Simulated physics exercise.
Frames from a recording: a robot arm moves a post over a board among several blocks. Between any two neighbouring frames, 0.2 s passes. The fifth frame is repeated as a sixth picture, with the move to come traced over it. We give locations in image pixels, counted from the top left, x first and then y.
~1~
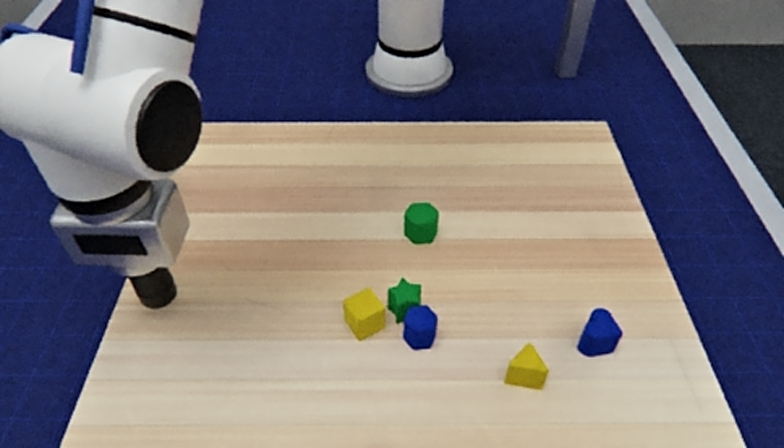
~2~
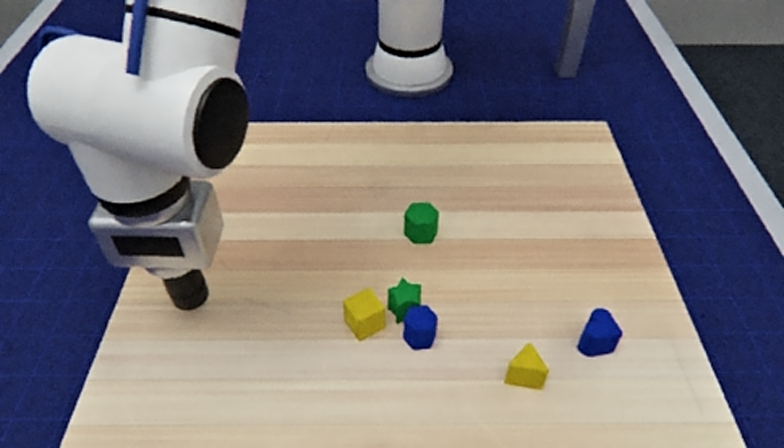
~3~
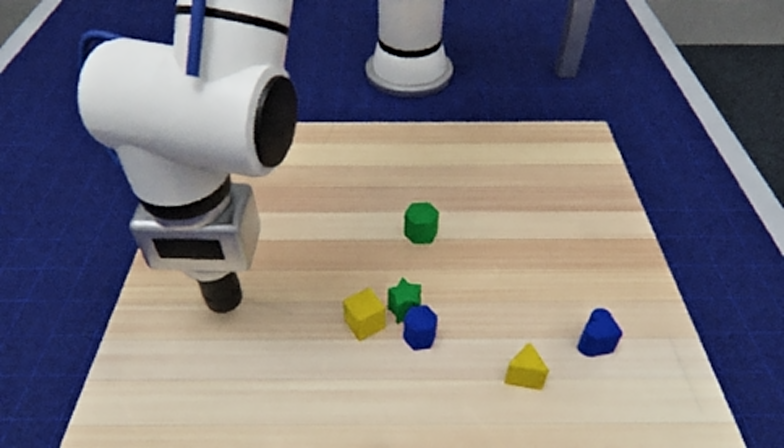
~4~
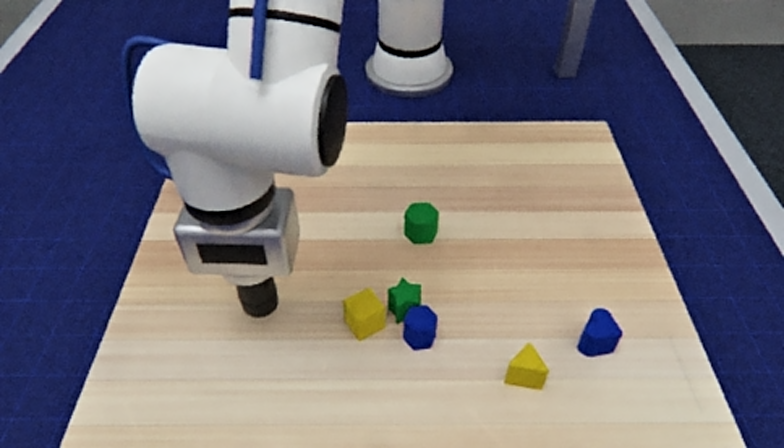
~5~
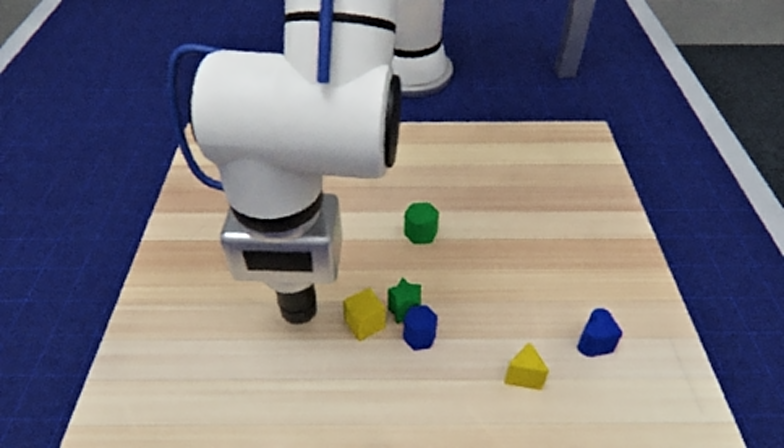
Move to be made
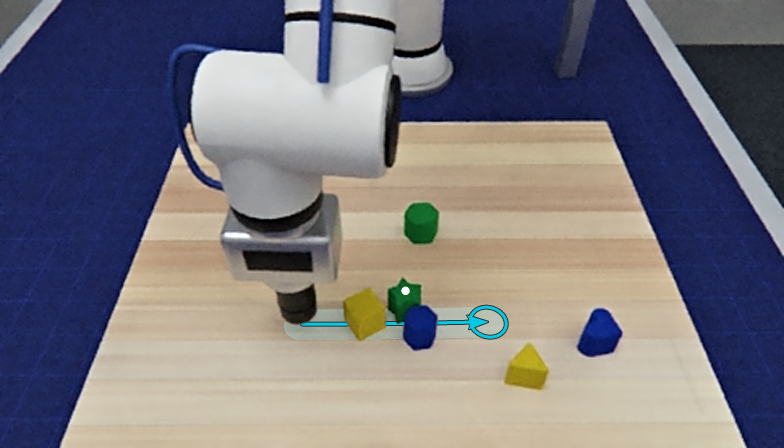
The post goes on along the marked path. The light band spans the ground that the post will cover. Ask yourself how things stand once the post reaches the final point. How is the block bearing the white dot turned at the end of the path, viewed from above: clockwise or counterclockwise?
Anticlockwise, looking down.
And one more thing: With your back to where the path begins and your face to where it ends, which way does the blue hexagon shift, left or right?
The answer is right.
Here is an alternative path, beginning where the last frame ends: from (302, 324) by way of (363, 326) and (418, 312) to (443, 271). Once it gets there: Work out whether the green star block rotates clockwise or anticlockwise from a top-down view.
Its spin: Clockwise.
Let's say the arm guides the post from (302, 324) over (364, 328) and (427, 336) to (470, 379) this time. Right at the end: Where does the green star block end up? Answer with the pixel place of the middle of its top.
The green star block ends near (463, 273).
The drawn path runs from (302, 324) directly to (488, 322); the dot is on the green star block.
The first path, step by step. One third of the way, post (364, 310); yellow square block (399, 300); green star block (426, 288); blue hexagon (429, 319), turned 20° clockwise.
Two thirds of the way, post (428, 309); yellow square block (460, 294); green star block (478, 274); blue hexagon (449, 328), turned 75° clockwise.
At the end, post (491, 308); yellow square block (519, 284), turned 30° anticlockwise; green star block (506, 259), turned 75° anticlockwise; blue hexagon (463, 332), turned 130° clockwise; yellow triangular block not moved.
